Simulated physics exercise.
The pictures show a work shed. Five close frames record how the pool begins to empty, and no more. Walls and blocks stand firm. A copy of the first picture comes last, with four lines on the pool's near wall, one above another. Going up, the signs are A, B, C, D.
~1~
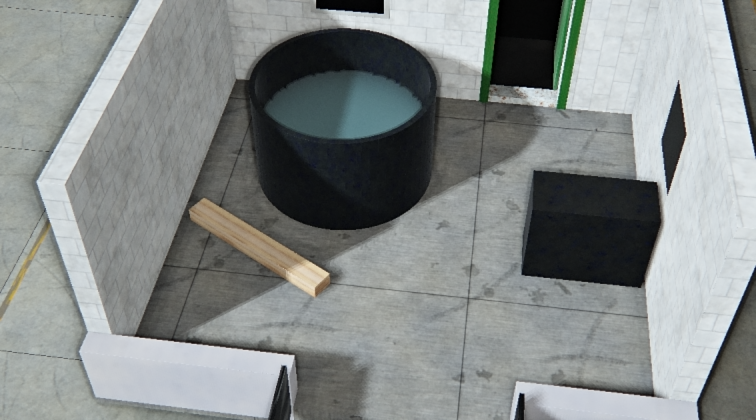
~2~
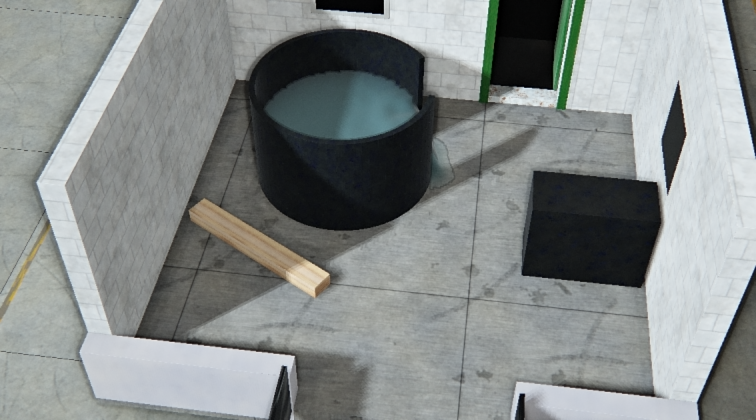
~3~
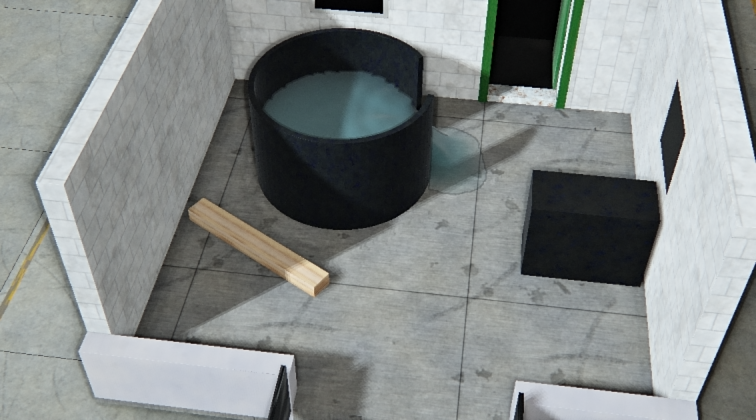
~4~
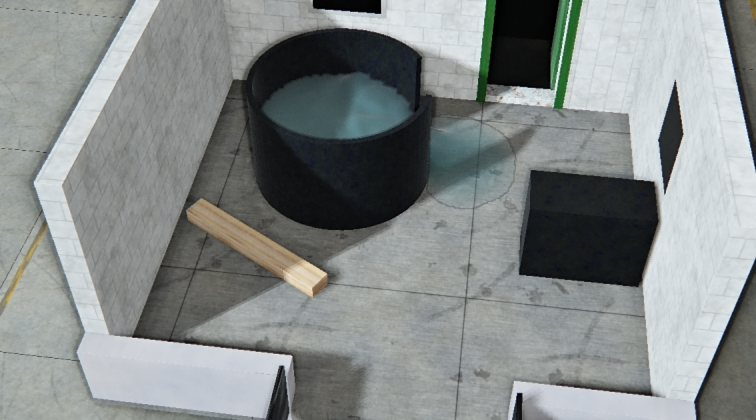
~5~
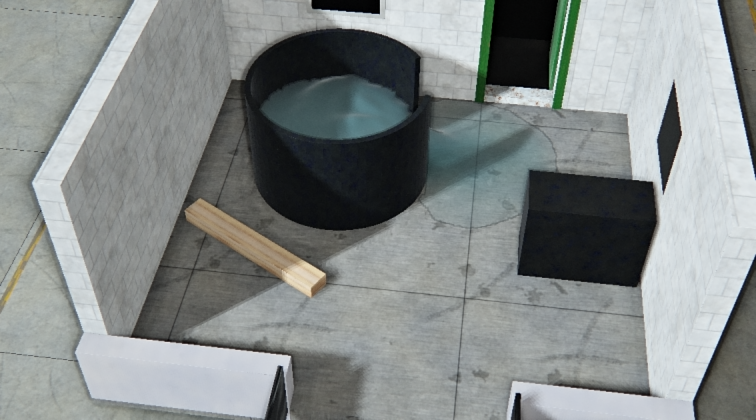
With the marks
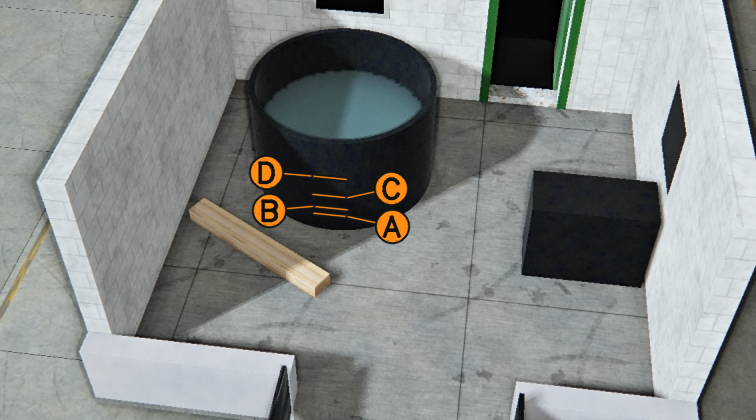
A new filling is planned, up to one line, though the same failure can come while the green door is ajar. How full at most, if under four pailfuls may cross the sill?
The limit is B.
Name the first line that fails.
C.
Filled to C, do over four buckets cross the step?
Yes, that goes wrong.
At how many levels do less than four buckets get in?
Two of them.
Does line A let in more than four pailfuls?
No.
In orange, A at (330, 214); B at (330, 208); C at (329, 196); D at (329, 177); from the bottom up A, B, C, D.
With A, nothing gets over.
With B, a splash gets over, under a bucket.
With C, about 12 bucketfuls get in.
With D, dozens of bucketfuls pour in.
